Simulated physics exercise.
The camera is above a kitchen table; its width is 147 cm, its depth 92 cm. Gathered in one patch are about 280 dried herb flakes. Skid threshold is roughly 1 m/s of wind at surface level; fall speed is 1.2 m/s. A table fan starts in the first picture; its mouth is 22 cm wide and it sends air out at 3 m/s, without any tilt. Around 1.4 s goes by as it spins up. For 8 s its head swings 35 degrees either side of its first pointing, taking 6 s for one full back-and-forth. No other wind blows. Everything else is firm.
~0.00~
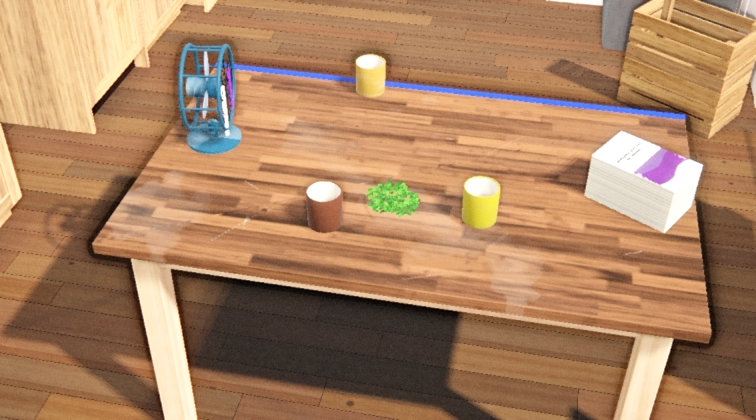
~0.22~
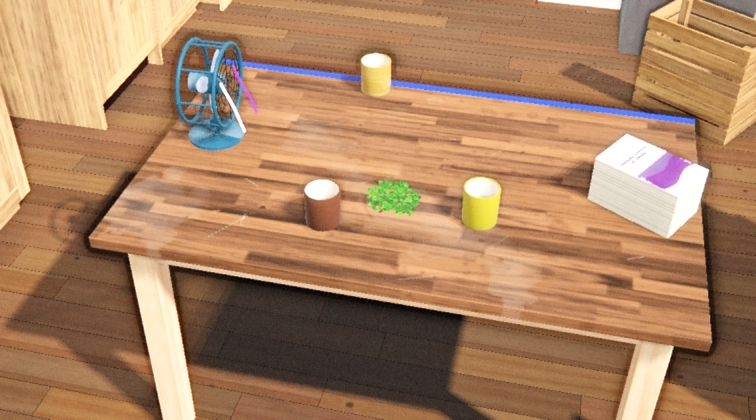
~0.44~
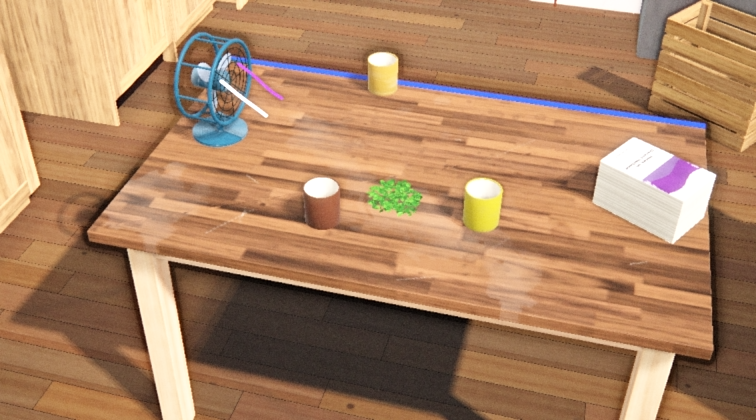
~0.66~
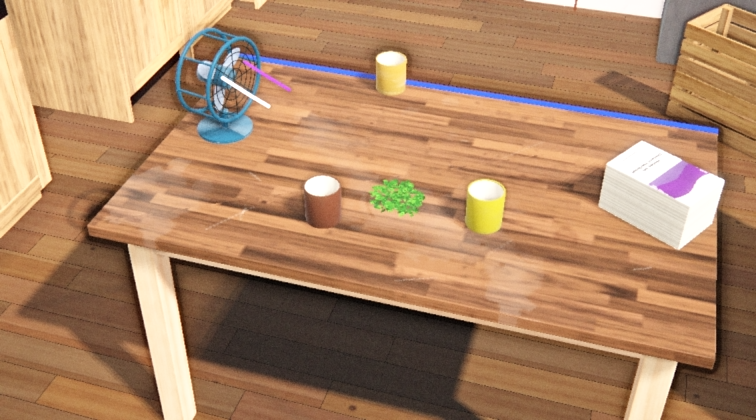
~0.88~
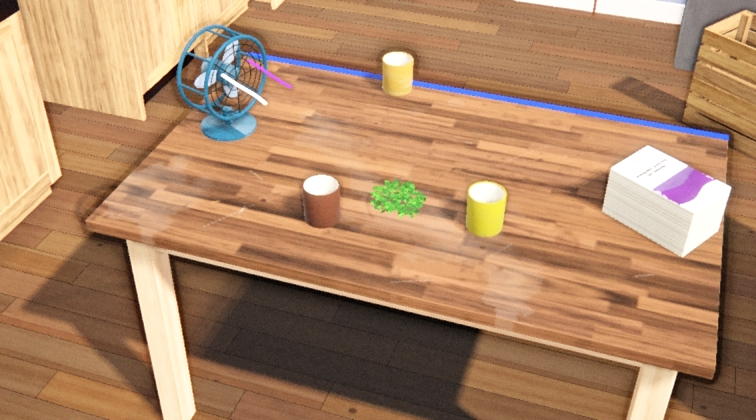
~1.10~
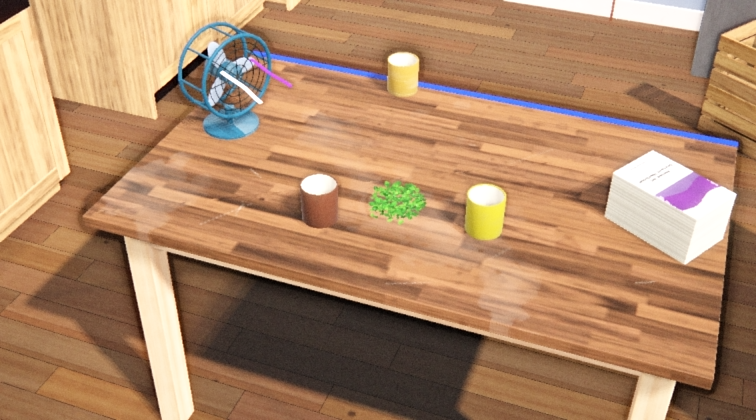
At the start, a blue table fan faces right across a wooden table holding three mugs, a white box-like stack and a patch of green flakes. The fan's head gradually turns towards the front as the view shifts slightly, while the green patch barely changes, loosening only faintly by the end.
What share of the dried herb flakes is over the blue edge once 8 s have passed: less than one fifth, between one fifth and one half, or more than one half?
Less than one fifth.
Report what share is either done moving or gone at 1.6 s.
Estimated share: Near 0 %.
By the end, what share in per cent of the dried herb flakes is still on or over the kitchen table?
Result: Some 30 %.
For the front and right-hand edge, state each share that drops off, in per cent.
Roughly 50 per cent at the front edge and 20 per cent at the right-hand edge.
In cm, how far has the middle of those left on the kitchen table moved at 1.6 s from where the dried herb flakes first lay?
Centre offset: Approx. 15 cm.
After 1.6 s the count stands so, 0 % are over the blue edge; the middle of those left on the top is near (456, 221).
After 2.6 s the count stands so, 0 % are over the blue edge; the middle of those left on the top is near (529, 219).
After 4.4 s the count stands so, 0 % are over the blue edge; the middle of those left on the top is near (535, 248).
After 8.0 s, at the end, 0 % are over the blue edge; the middle of those left on the top is near (578, 242).
